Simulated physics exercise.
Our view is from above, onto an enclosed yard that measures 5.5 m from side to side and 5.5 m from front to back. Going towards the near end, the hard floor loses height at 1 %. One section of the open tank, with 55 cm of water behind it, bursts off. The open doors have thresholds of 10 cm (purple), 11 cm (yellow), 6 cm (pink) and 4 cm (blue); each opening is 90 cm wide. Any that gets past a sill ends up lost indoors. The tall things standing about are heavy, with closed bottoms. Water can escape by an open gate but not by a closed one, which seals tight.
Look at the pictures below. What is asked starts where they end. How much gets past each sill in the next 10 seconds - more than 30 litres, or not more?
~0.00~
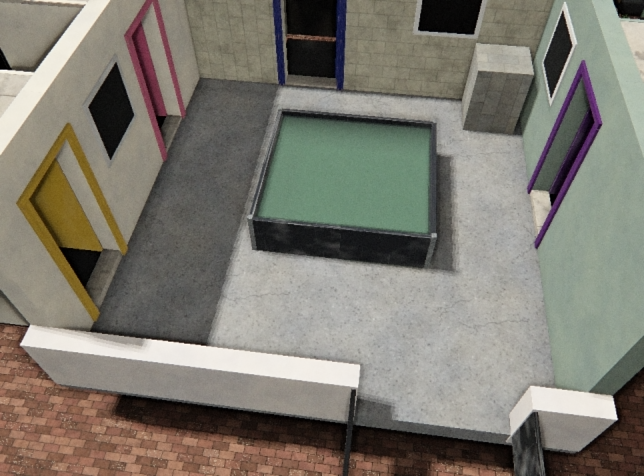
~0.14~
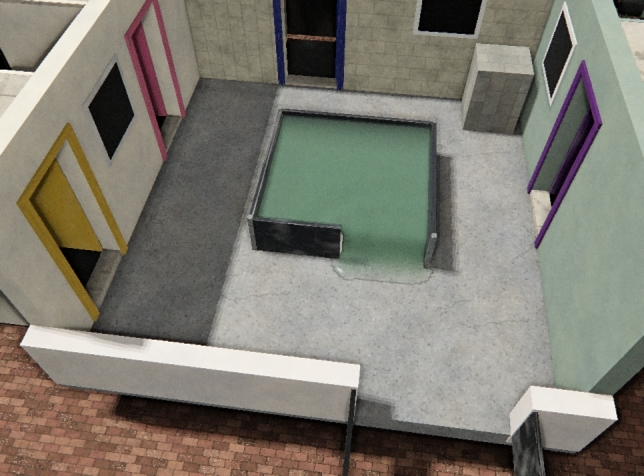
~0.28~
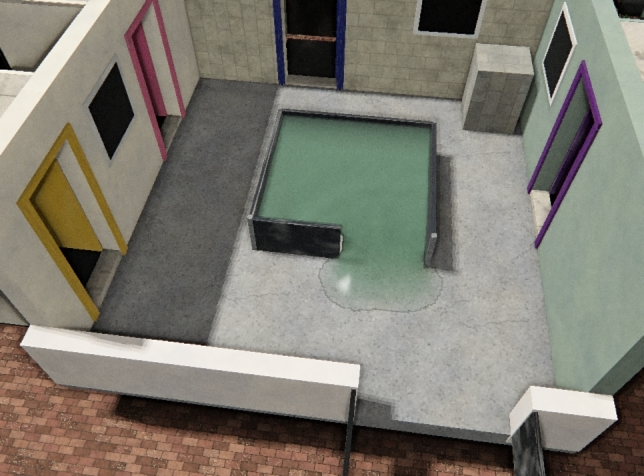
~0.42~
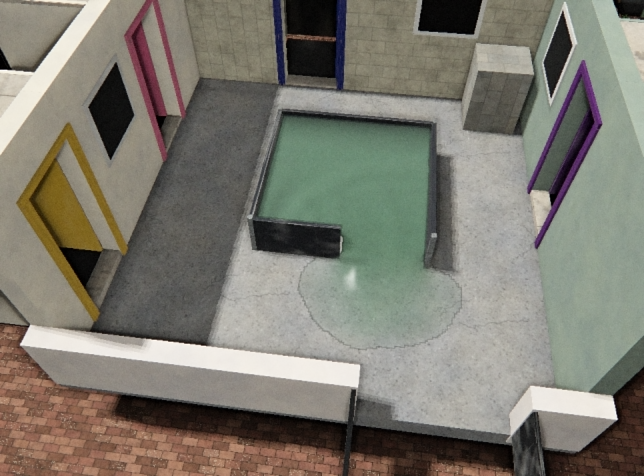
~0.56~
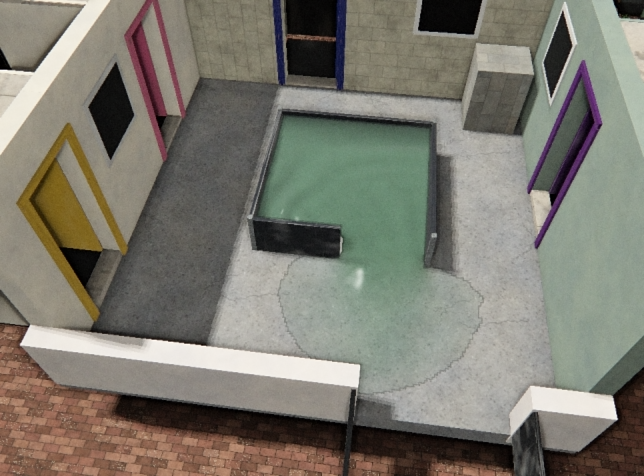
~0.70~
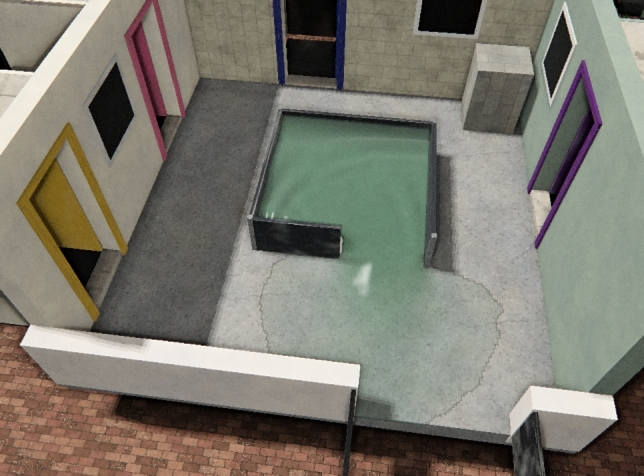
Result: The purple door is going to fall short of the limit; the yellow door is going to fall short of the limit; the pink door is going to fall short of the limit; the blue door is going to fall short of the limit.
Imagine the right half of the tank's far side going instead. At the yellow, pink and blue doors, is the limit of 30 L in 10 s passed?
Then yellow does not exceed it, pink exceeds it, blue exceeds it.
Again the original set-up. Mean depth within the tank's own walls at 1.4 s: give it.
About 41 cm.
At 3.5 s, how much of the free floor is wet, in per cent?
Wet share: About 40 %.
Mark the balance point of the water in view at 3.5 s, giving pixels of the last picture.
Its balance point sits around (339, 236).
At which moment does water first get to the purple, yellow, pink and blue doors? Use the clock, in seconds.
Purple = 3.6 s, yellow = 2.6 s, pink = 4.5 s, blue = 7.5 s.
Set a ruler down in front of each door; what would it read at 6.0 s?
In centimetres, the purple door has 3, the yellow door 8, the pink door 2 and the blue door 0.
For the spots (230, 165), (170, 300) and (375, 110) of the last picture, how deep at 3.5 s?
0, 2 and 0 cm.
After 1.4 s water covers 20 % of the floor and is deepest (34 cm) near (393, 266); purple door not reached, yellow door not reached, pink door not reached, blue door not reached.
After 2.2 s water covers 30 % of the floor and is deepest (28 cm) near (337, 391); purple door not reached, yellow door not reached, pink door not reached, blue door not reached.
After 3.5 s water covers 40 % of the floor and is deepest (20 cm) near (339, 376); purple door not reached, yellow door 13 cm at the sill, 0 L in, pink door not reached, blue door not reached.
After 6.0 s water covers 75 % of the floor and is deepest (14 cm) near (337, 391); purple door 3 cm at the sill, 0 L in, yellow door 8 cm at the sill, 2 L in, pink door 2 cm at the sill, 0 L in, blue door not reached.
After 10.0 s water covers 90 % of the floor and is deepest (8 cm) near (337, 391); purple door 2 cm at the sill, 0 L in, yellow door 5 cm at the sill, 3 L in, pink door 4 cm at the sill, 0 L in, blue door 3 cm at the sill, 0 L in.
